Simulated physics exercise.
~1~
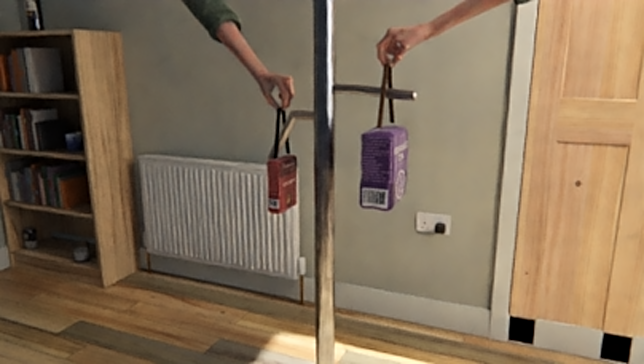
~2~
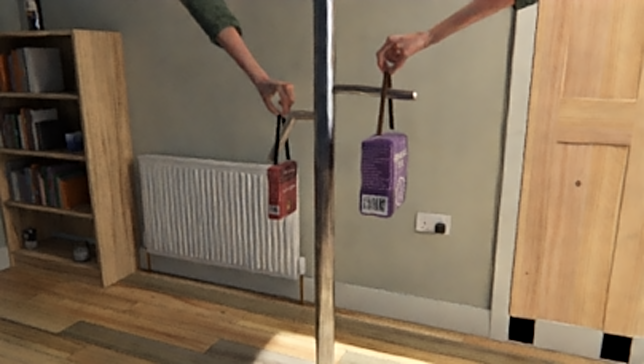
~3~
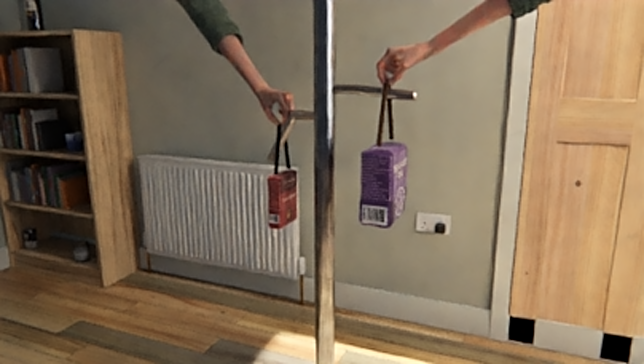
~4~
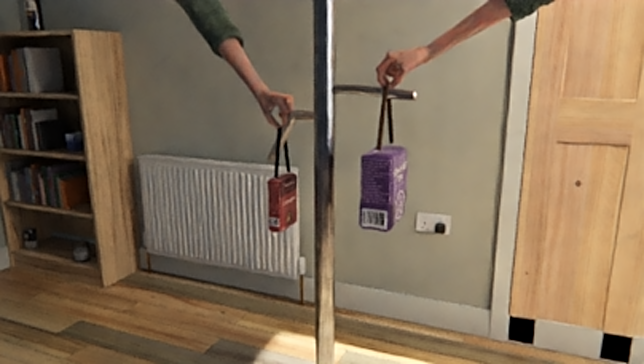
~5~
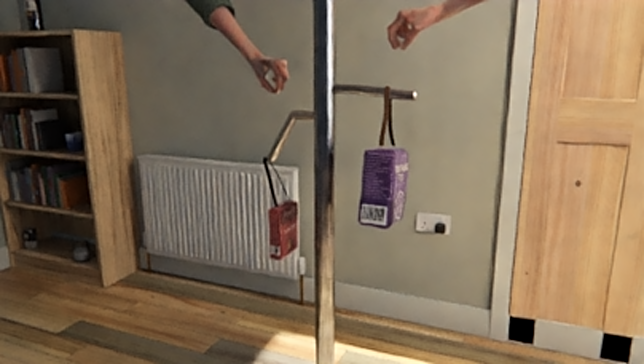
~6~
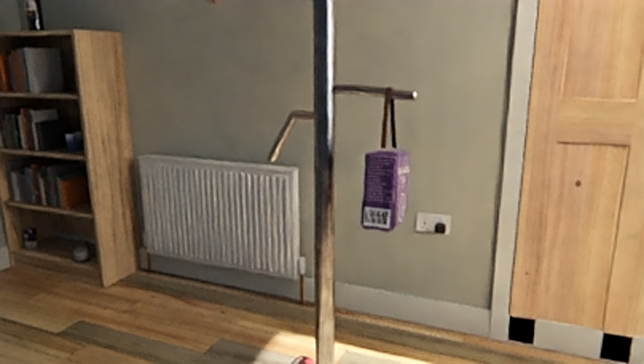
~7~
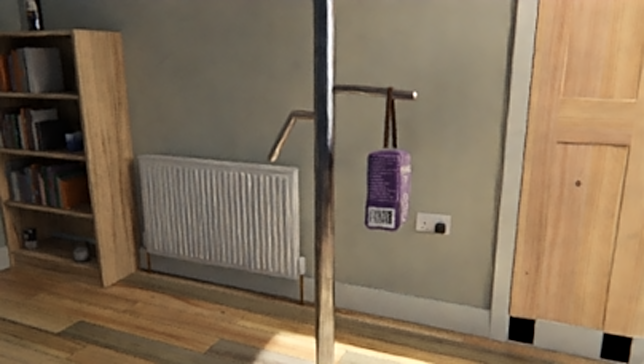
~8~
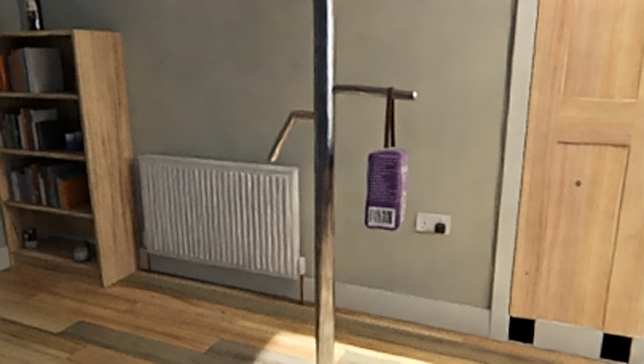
Two hands reach in from the top of a room seen from a still, level view, each holding a small bag by its dark loop beside a metal stand with a peg on either side. A red pouch is on the left, before a white radiator and a wooden bookcase, and a larger purple sack is on the right, near a socket and a wooden door. The hands lower both bags a little, then let go and draw back. The red pouch slips down off the bent left peg and drops to the floor, passing out of sight. The purple sack stays hanging from the right peg.
